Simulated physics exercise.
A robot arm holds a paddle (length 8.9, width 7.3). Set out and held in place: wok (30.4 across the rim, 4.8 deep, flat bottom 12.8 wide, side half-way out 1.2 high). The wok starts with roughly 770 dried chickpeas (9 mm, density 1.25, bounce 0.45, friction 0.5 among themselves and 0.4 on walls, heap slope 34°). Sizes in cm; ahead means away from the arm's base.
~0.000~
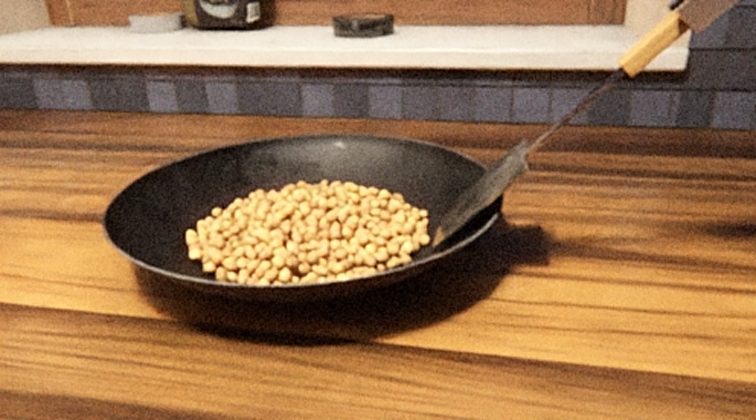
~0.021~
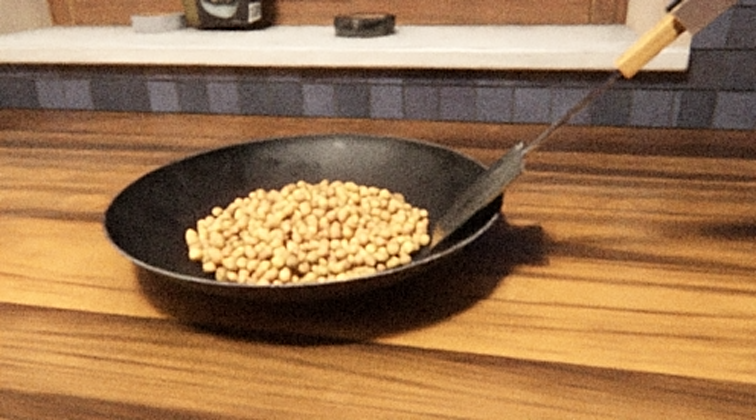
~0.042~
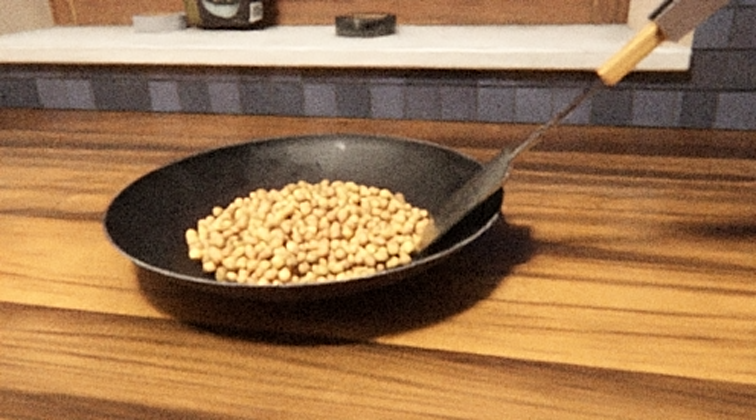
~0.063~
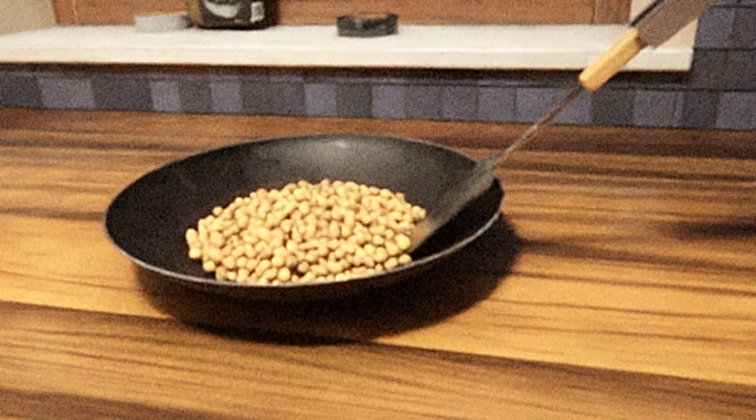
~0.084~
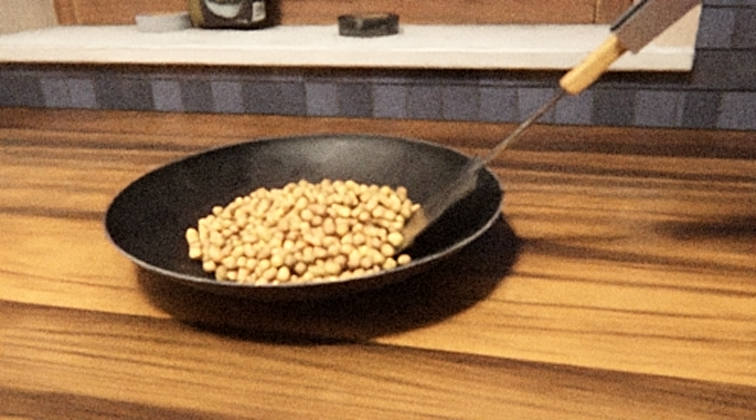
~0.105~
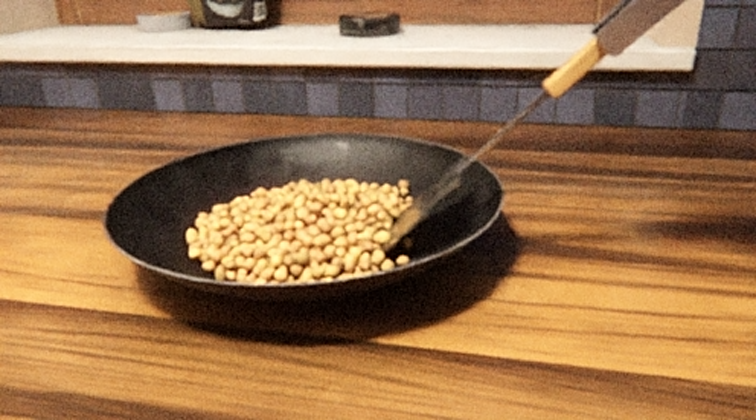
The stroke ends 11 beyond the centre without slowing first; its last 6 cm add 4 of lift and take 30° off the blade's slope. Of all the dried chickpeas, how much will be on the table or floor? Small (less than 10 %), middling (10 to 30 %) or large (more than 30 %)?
Answer: Small; less than 10 % of the dried chickpeas finish on the table or floor.
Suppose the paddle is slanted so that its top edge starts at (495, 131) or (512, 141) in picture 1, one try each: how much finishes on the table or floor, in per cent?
About 10 and 5 per cent.
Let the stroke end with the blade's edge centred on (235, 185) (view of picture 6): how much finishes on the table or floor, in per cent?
About 0 per cent.
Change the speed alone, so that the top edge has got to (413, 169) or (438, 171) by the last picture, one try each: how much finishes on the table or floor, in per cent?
Some 20 and 15 per cent.
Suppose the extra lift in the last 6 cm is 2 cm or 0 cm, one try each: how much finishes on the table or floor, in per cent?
Some 5 and 10 per cent.
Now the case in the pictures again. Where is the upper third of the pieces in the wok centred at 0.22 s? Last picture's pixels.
Around (264, 214).
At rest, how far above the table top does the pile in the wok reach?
Some 4.5 cm.
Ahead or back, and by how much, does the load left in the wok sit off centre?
Roughly 4.0 cm ahead.
By 0.22 s, sloping 46°, highest piece 3 above the table; 770 in the wok.
By 0.34 s, sloping 37°, highest piece 5 above the table; 770 in the wok.
By 0.59 s, sloping 16°, highest piece 6 above the table; 720 in the wok, 45 on the table or floor, 5 on the blade or in flight.
By 1.64 s, sloping 16°, highest piece 4 above the table; 719 in the wok, 51 on the table or floor.
Final count, 719 in the wok, 51 on the table or floor. That is 7 % on the table or floor.
